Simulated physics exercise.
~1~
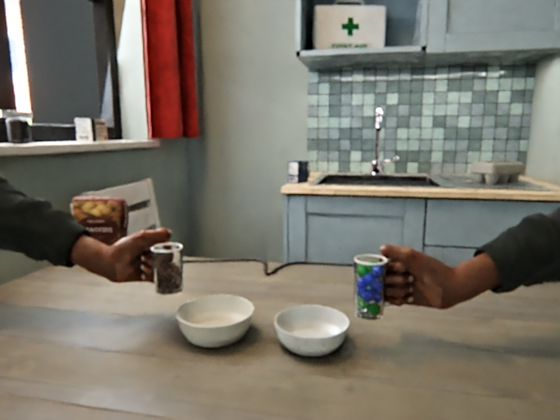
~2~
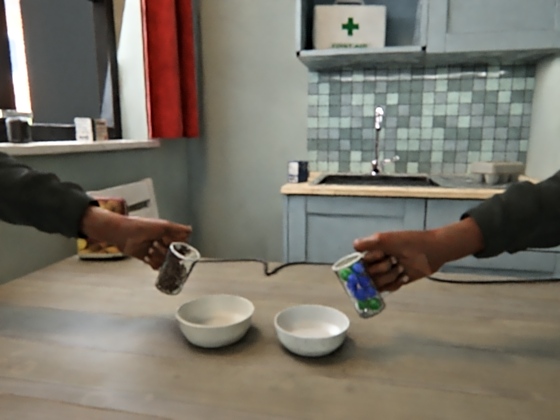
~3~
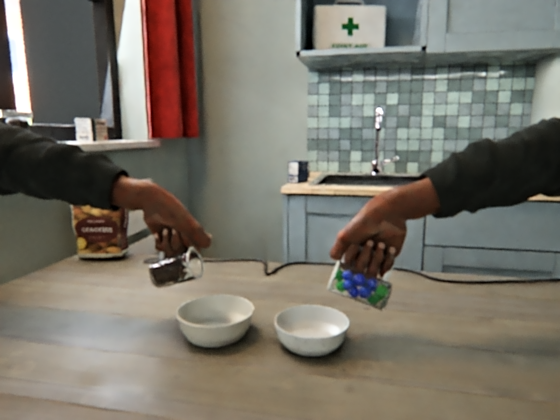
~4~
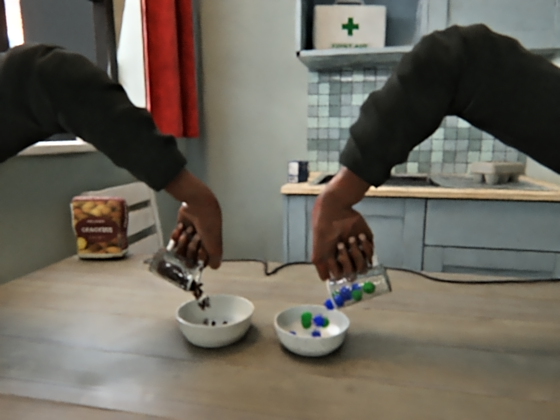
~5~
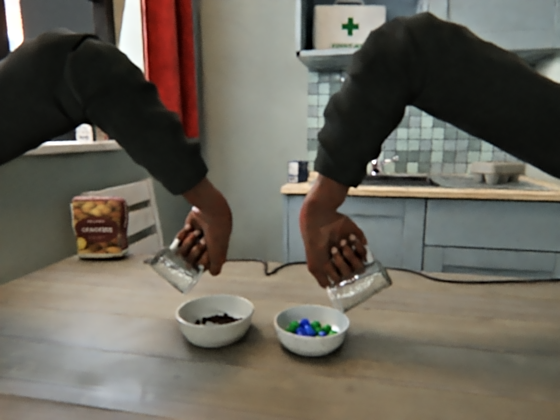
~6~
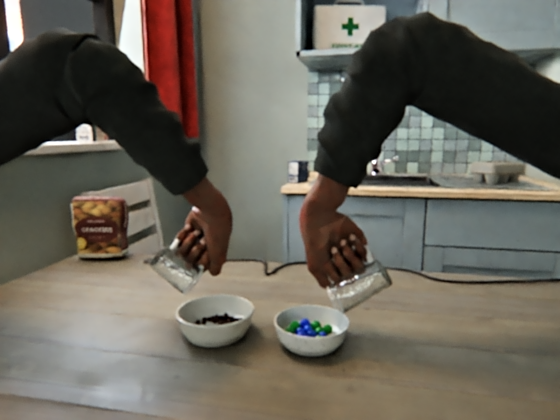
In a kitchen with a tiled wall and a red curtain, two hands hold small clear cups upright above a wooden table, each beside a white bowl. The left cup holds dark brown bits, and the right one holds blue and green pieces. Both hands tilt the cups inward until they lie on their sides. The arms then arch higher, and the contents tumble down into the bowls. Soon both cups are tipped over and emptied. At the end, the hands stay still above, with the dark bits in the left bowl, the colourful pieces in the right, and nothing spilled on the table.
